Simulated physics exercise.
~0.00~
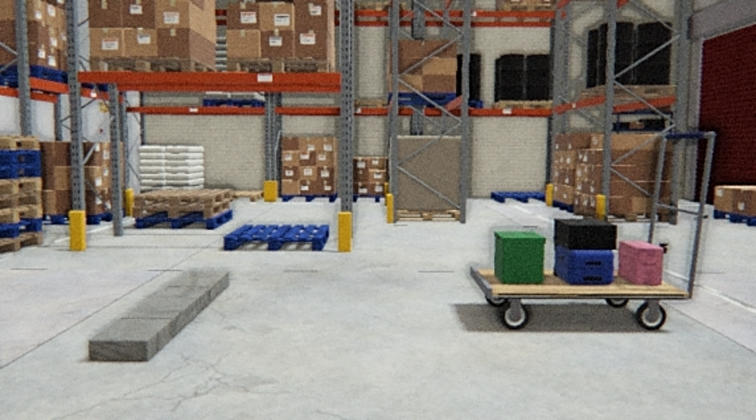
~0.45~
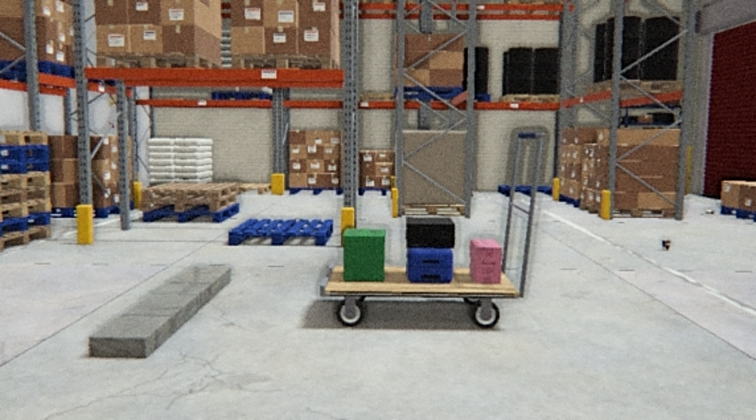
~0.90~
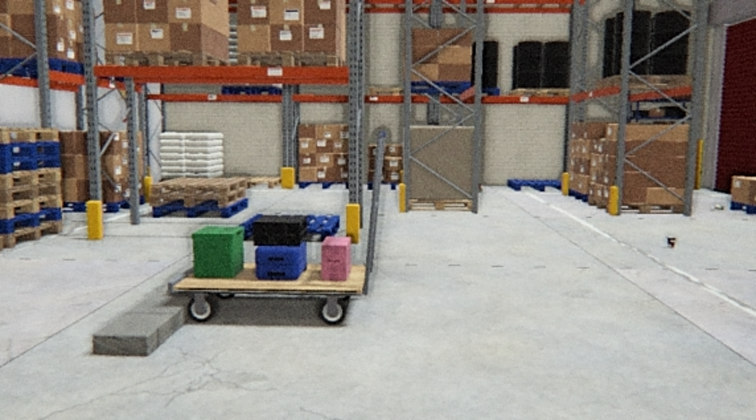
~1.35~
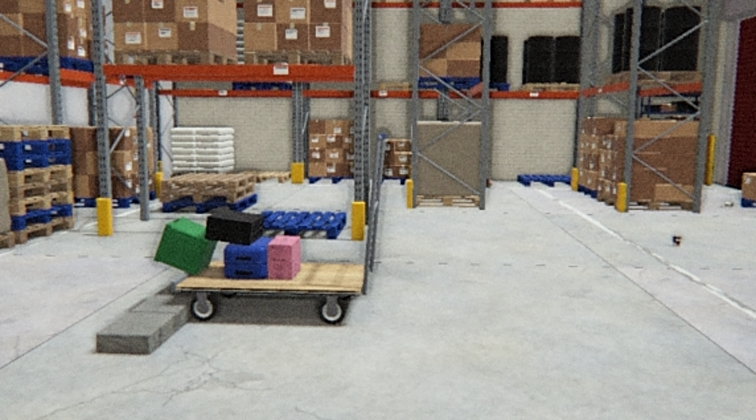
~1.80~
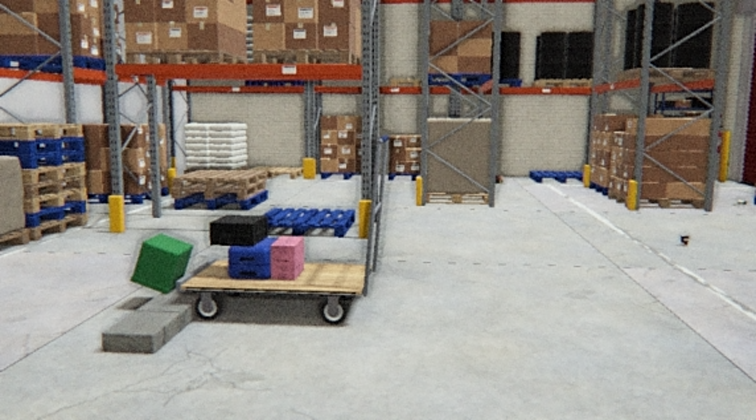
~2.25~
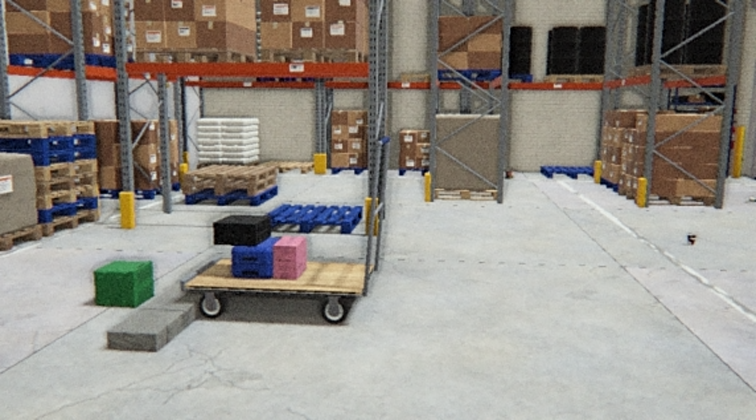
In a warehouse with tall racks of boxes and a pale concrete floor, the scene is viewed from the side by a camera that drifts slightly. A flat wooden trolley on the right carries a green tote at its left end, a black crate on a blue case in the middle, and a pink carton at the right. It rolls left and halts against a low grey kerb. The load slides forward, and the green tote tips off the left end, tumbling over the kerb. It settles on the floor beyond, while the black, blue and pink pieces stay aboard.
